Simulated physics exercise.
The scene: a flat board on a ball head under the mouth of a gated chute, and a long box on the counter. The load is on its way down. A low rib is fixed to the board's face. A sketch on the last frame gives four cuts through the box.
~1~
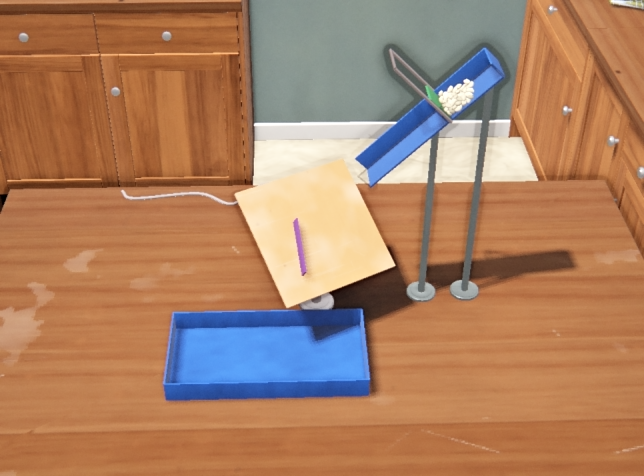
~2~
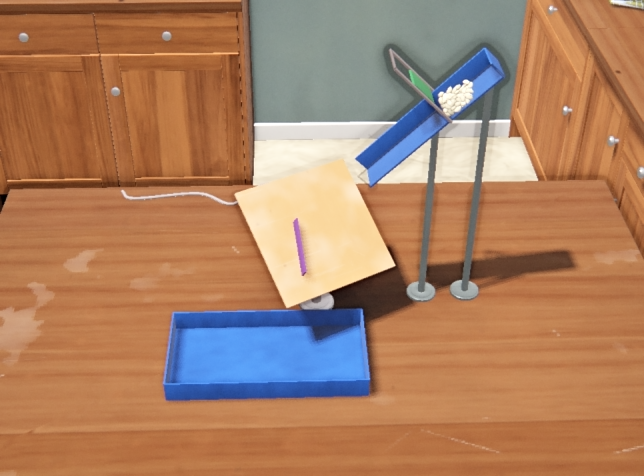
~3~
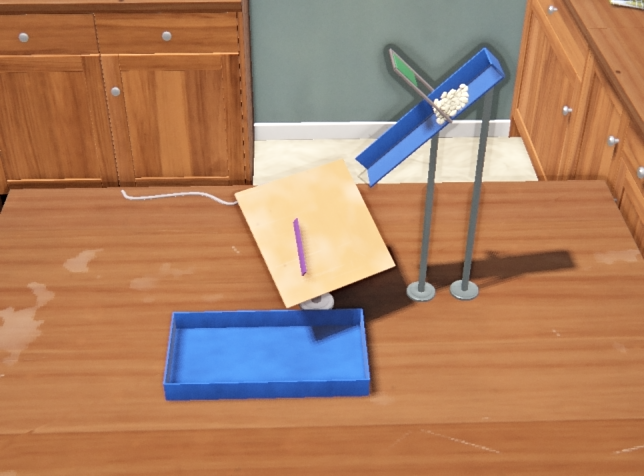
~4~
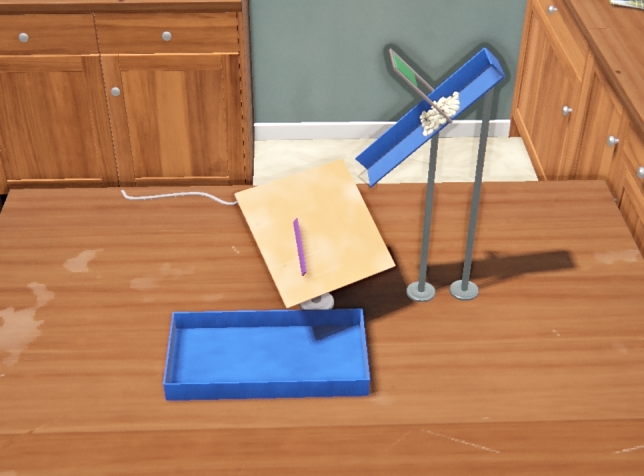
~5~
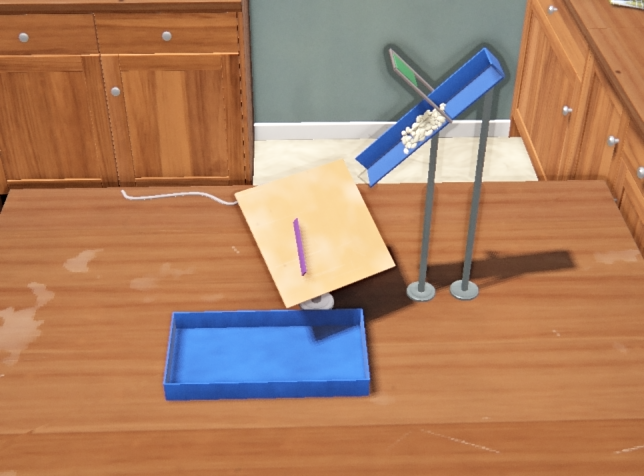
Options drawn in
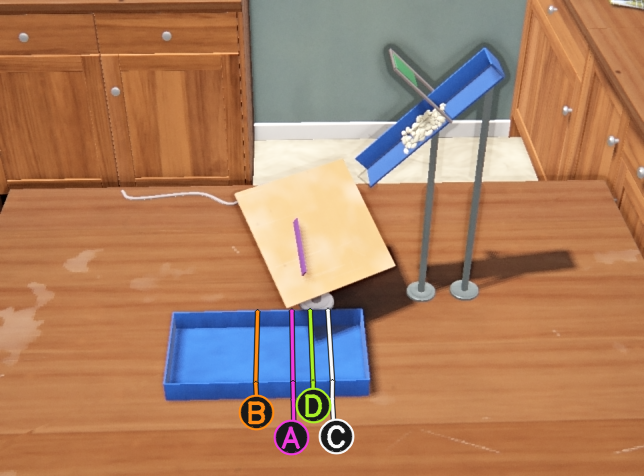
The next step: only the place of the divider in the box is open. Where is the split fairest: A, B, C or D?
Take C.
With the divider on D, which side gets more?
The right side.
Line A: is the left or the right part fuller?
The right side.
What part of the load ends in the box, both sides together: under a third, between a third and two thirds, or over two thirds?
It is over two thirds.
On the marked copy, line A crosses the front rim at (293, 381); line B crosses the front rim at (255, 382); line C crosses the front rim at (332, 380); line D crosses the front rim at (313, 381).
With A, of what is caught, only a few on the left of the divider, all but a few on the right.
With B, of what is caught, none at all on the left of the divider, the whole lot on the right.
With C, of what is caught, close to half on the left of the divider, close to half on the right.
With D, of what is caught, a small share on the left of the divider, all but a few on the right.
